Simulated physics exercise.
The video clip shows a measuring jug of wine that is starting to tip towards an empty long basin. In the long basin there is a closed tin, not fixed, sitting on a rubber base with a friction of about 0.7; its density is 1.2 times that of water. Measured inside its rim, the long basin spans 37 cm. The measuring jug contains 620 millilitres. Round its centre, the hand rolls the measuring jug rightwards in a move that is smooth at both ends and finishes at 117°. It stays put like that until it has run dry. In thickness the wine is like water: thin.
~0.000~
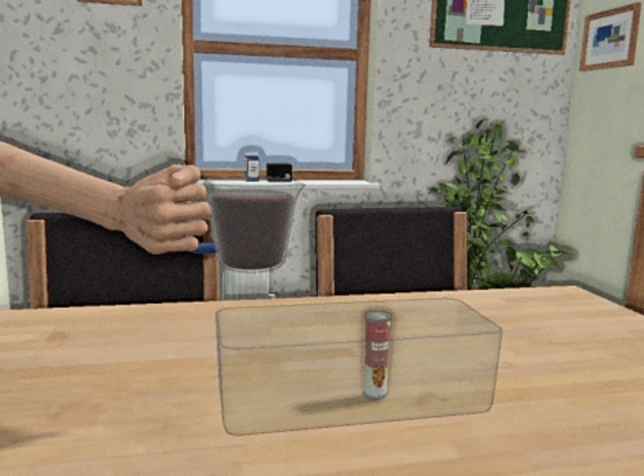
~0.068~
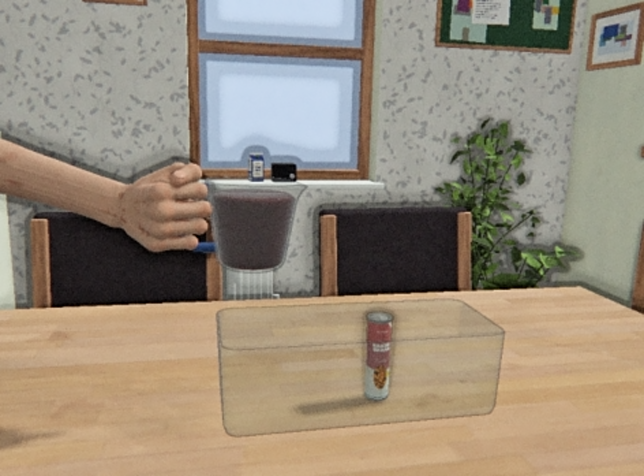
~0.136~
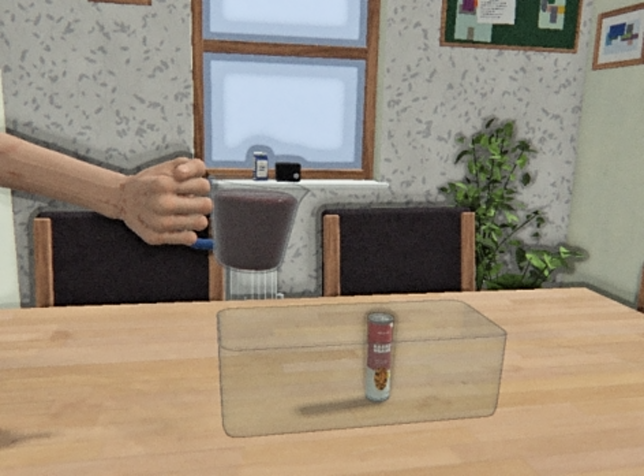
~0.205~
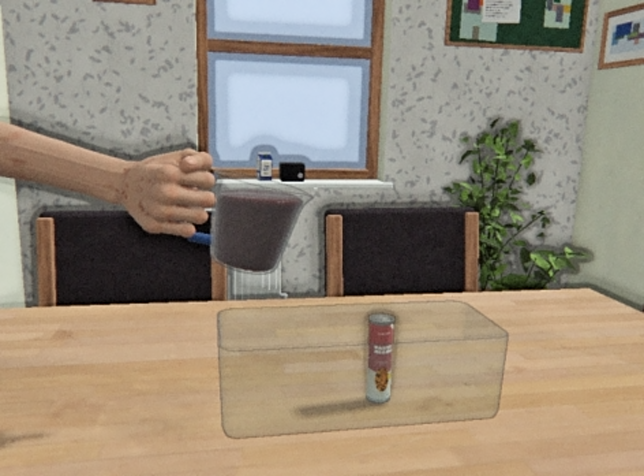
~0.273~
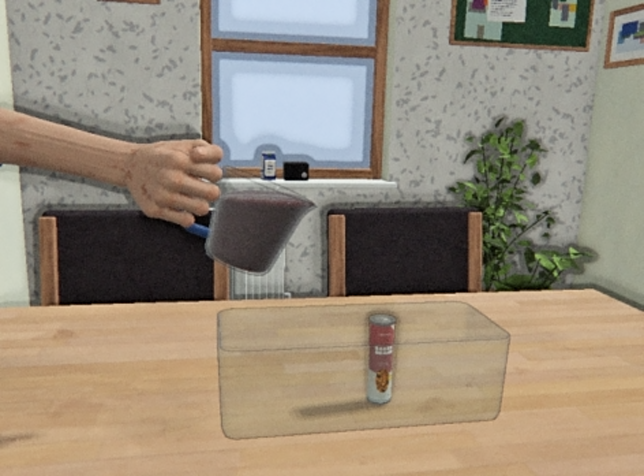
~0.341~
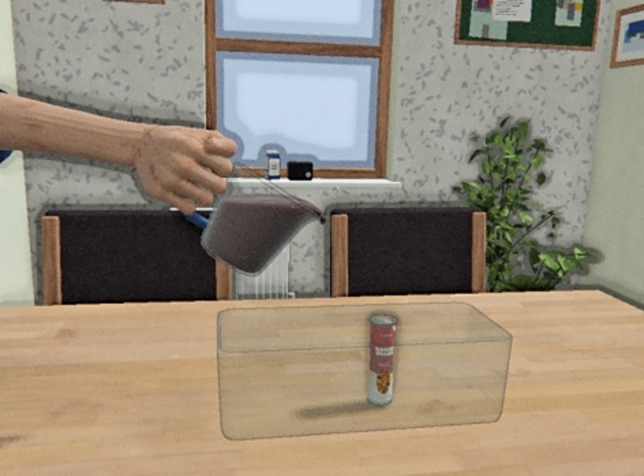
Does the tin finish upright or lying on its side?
It finishes upright.
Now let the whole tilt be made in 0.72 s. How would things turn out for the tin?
The tin stays on its base.
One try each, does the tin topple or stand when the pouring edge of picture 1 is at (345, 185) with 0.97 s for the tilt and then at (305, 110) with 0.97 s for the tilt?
The tin stays vertical the first time and overturns the second time.
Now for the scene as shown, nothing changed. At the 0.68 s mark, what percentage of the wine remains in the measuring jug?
I reckon about 40 in a hundred is still held.
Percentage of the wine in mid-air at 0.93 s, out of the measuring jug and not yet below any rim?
5 per cent or so.
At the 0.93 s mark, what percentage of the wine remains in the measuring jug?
About 2 per cent.
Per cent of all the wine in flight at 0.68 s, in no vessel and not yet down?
Around 26 in a hundred.
After 0.68 s the tilt is 93° and 41 per cent is still to pour; the tin stands where it began.
After 0.93 s the tilt is 116° and 2 per cent is still to pour; the tin stands where it began.
After 1.19 s the tilt is 117° and 0 per cent is still to pour; the tin stands where it began.
After 1.47 s the tilt is 117° and 0 per cent is still to pour; the tin stands where it began.
In the end the tin stands where it began.
